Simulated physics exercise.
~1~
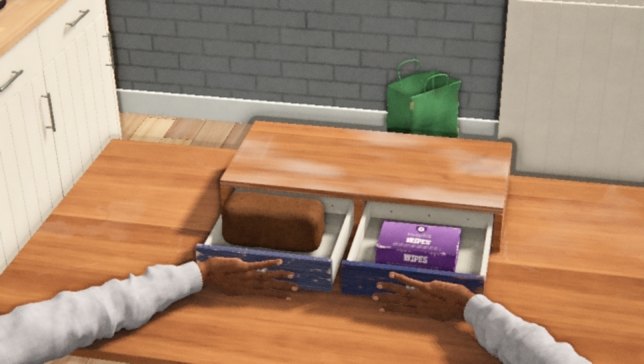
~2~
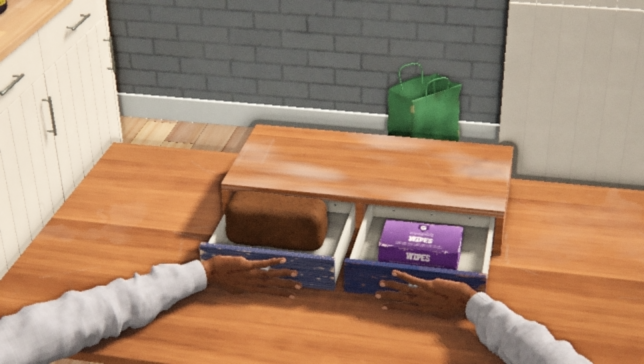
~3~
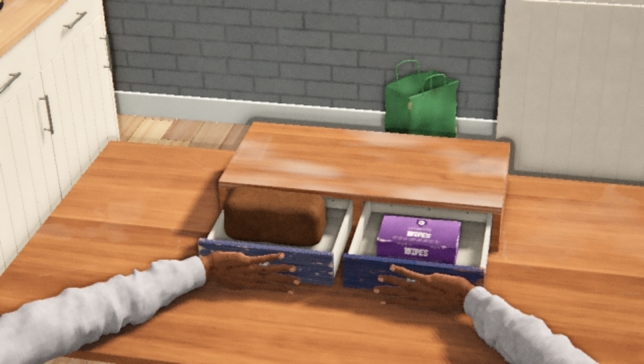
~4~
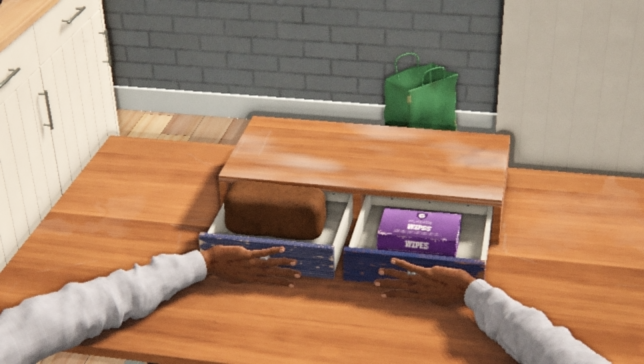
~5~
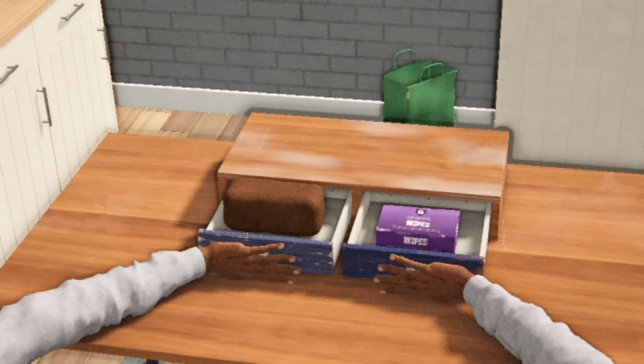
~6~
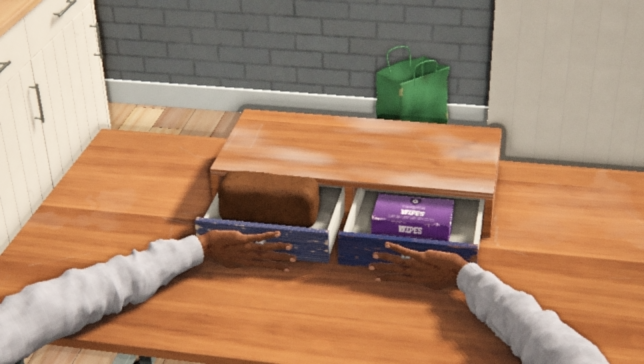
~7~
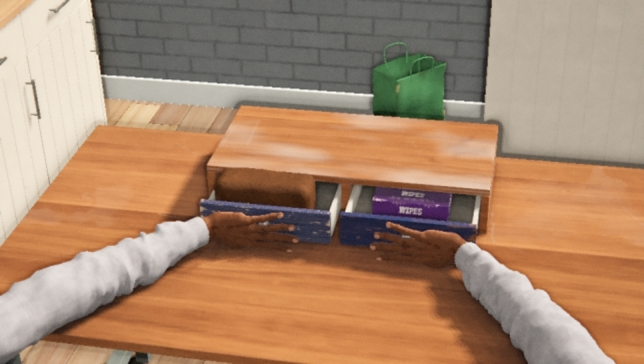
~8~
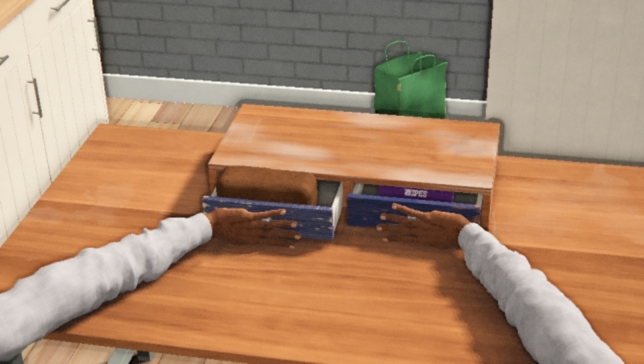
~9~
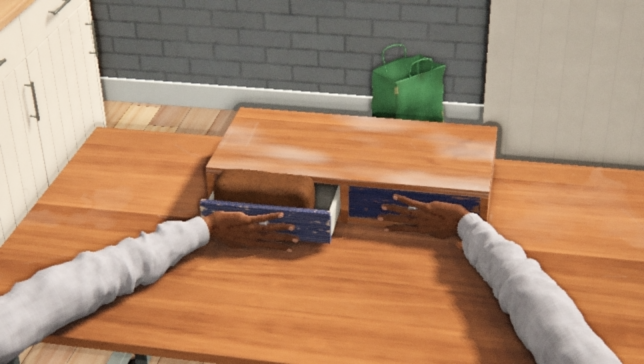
Two blue-fronted drawers stand open side by side in a low wooden chest on a wooden table, seen from above and in front by a slightly swaying camera. The left holds a brown loaf and the right a purple box of wipes, with a green bag by the grey brick wall behind. Two hands in pale sleeves rest against the fronts, then push both drawers inward together. The left drawer stops partway with the loaf inside and stays ajar. The right keeps sliding, hiding the purple box, until it is fully closed.
